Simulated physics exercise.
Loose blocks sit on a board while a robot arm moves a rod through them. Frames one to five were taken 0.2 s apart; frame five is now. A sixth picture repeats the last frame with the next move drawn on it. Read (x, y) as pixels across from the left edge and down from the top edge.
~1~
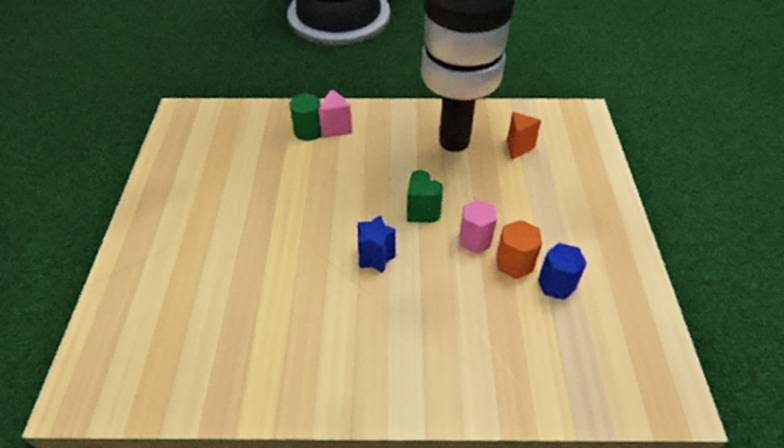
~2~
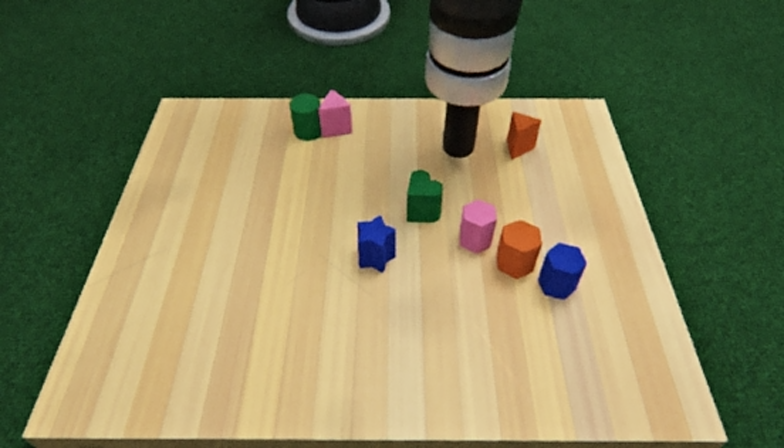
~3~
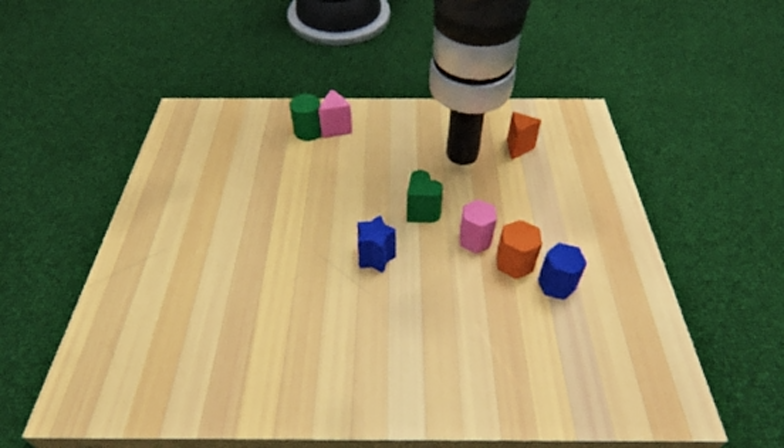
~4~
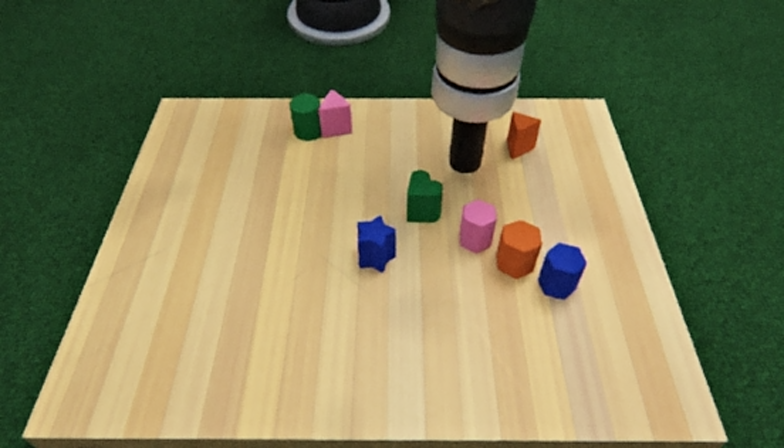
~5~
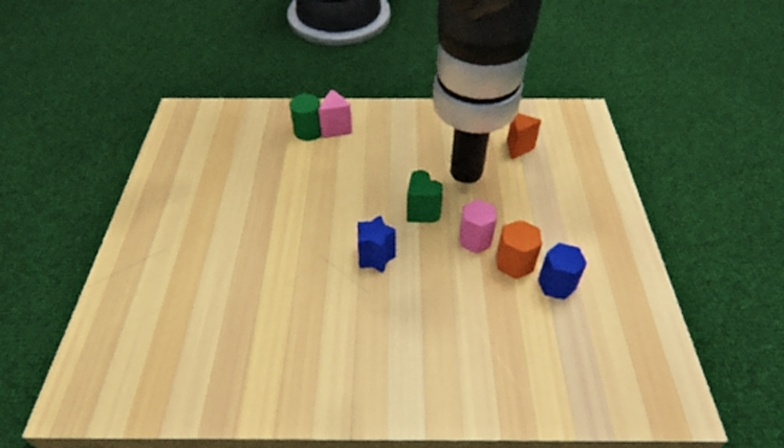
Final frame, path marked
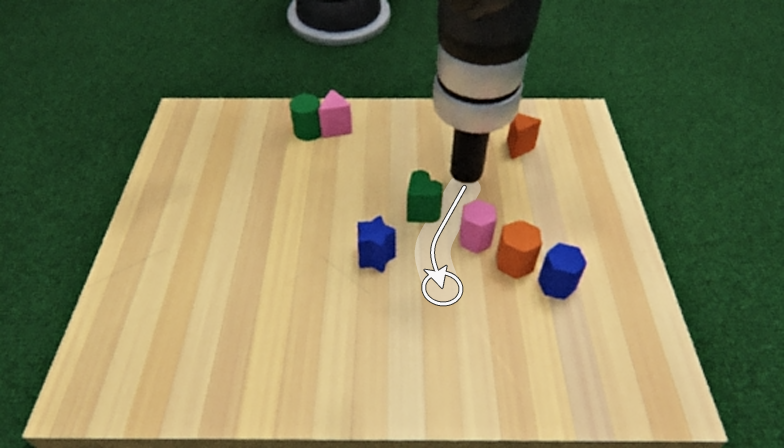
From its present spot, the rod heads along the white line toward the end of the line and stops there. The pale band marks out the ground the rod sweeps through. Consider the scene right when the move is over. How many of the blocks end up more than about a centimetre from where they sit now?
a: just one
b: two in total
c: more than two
Option a.
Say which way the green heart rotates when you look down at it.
Its rotation is clockwise.
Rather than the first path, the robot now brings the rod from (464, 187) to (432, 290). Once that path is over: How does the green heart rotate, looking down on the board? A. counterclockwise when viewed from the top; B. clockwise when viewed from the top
The one that fits is B, clockwise when viewed from the top.
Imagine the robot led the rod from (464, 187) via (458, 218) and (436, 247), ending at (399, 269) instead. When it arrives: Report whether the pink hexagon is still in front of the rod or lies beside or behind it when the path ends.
Slipped off.
Drawn move, from (464, 187) via (448, 217) and (433, 249), ending at (442, 288).
On the path given first. One third of the way, rod (449, 203); green heart (418, 188), turned 35° clockwise.
Two thirds of the way, rod (434, 235); green heart (413, 194), turned 70° clockwise.
At the end, rod (444, 274); green heart (413, 194), turned 70° clockwise; pink hexagon still.
